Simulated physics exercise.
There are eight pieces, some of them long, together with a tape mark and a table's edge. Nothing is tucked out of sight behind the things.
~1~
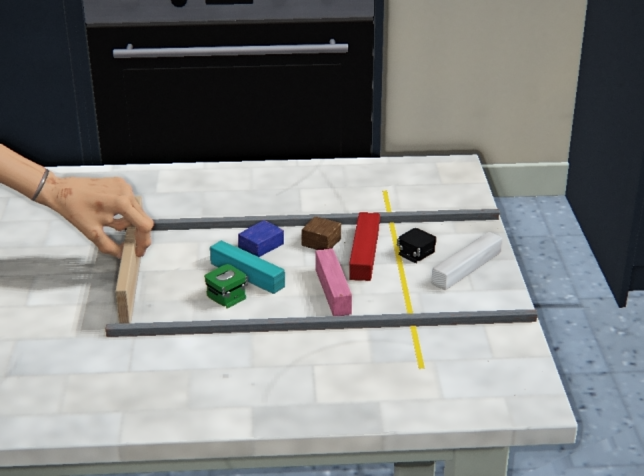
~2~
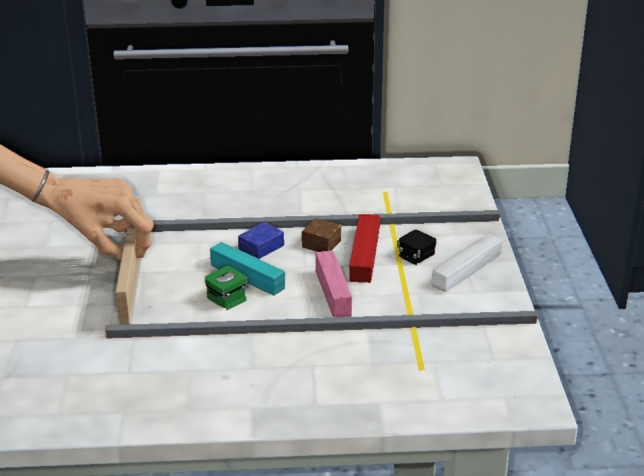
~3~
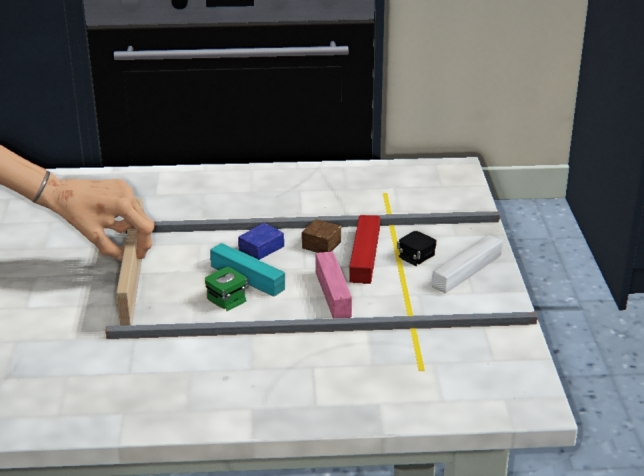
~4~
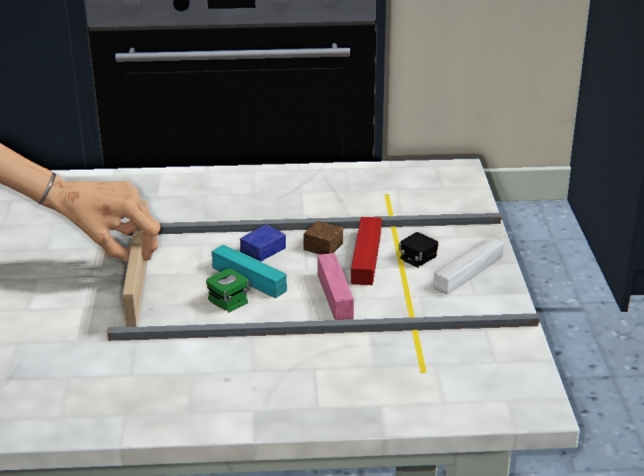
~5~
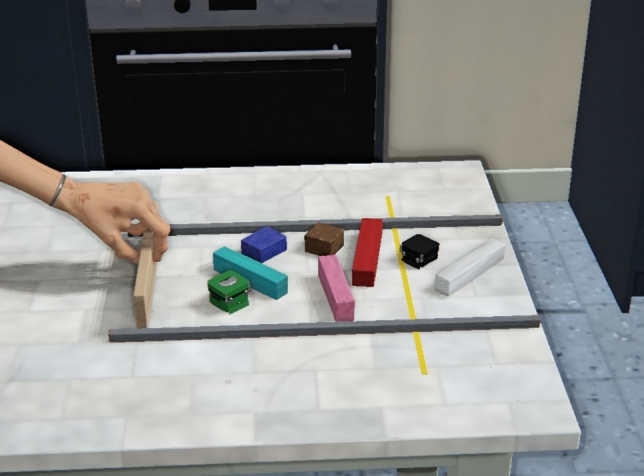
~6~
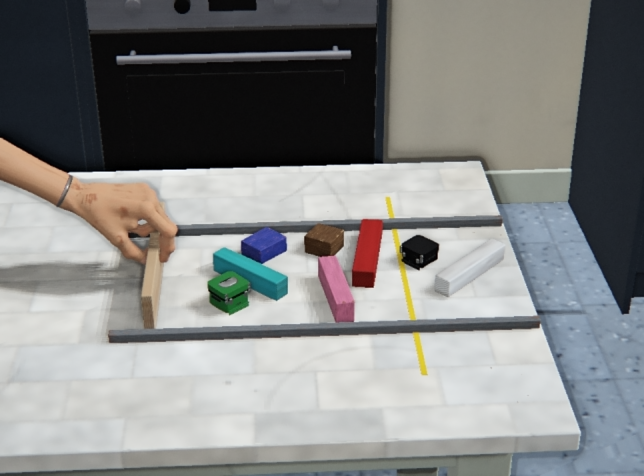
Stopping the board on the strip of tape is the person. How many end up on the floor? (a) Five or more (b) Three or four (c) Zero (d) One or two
c, zero.
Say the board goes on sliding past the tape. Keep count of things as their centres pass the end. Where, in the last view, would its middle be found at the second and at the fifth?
At (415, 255) for the second, at (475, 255) for the fifth.
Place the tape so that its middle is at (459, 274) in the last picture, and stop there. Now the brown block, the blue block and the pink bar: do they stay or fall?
Well, the brown block stays where it is, the blue block stays where it is, and the pink bar? It stays where it is.
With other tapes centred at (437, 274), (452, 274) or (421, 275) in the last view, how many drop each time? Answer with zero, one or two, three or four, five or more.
Per place, in order: Just one or two; either three or four; one or two.
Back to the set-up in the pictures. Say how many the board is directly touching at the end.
That number would be 3.
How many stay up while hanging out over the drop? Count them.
The answer comes to 2.
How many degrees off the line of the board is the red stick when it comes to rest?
The angle is about 0 degrees.
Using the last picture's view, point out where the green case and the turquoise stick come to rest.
(430, 291) and (430, 268), roughly.
Soon after, none off yet; white stick at rest near (470, 267); black case at rest near (420, 253); red stick at rest near (368, 252).
Then, none off yet; white stick at rest near (470, 267); black case moved a little near (431, 253); red stick moved a little near (399, 248).
At rest, the number that fall off is zero.
